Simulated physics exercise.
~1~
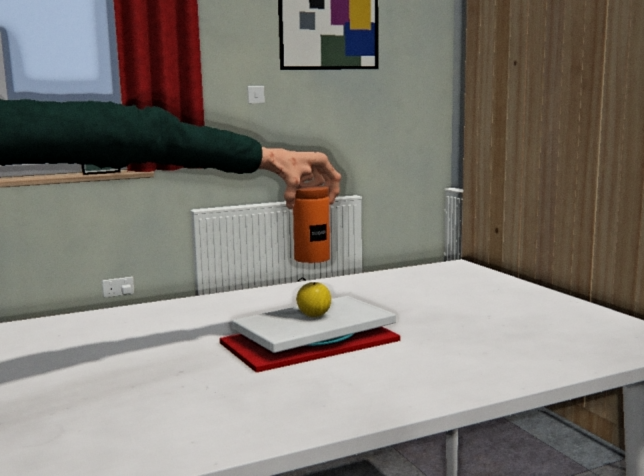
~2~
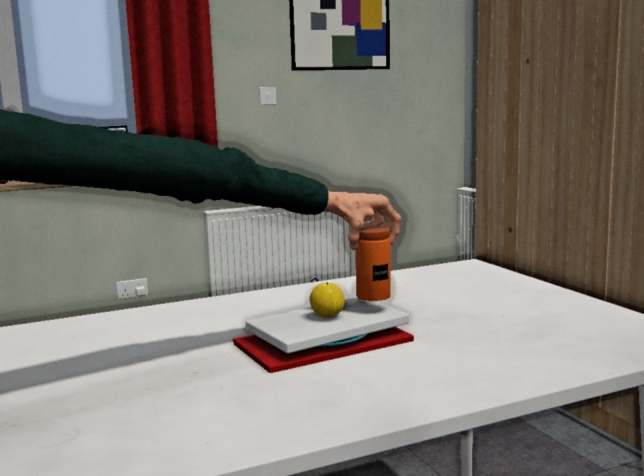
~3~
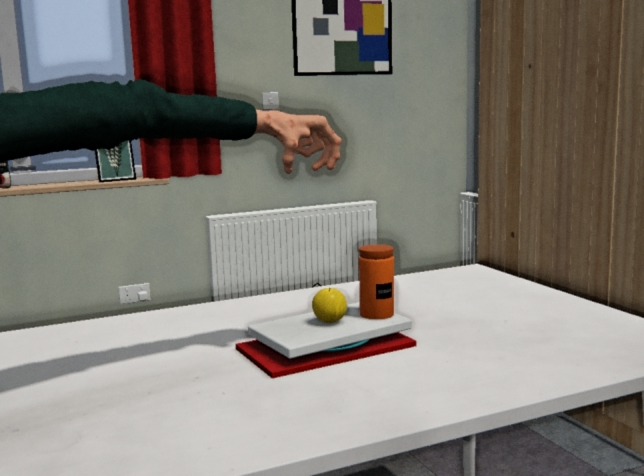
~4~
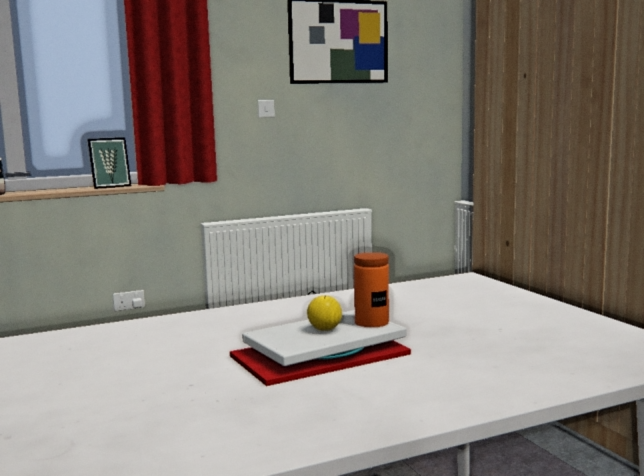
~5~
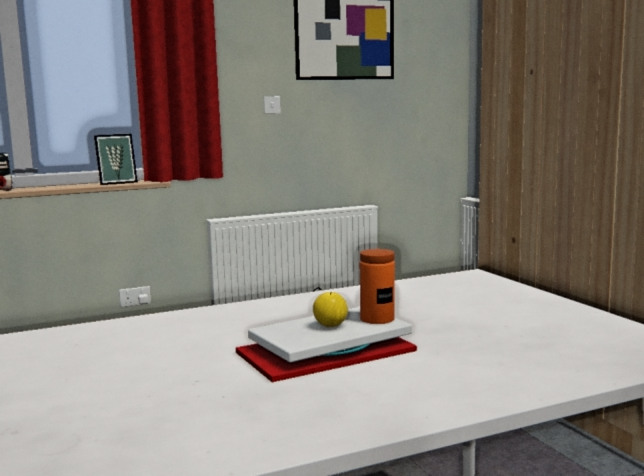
On a white table, a hand lowered an orange jar beside a yellow apple on a white tray, stacked over a turquoise plate and a red board. The hand let go and drew away to the left, and the whole pile stayed standing.
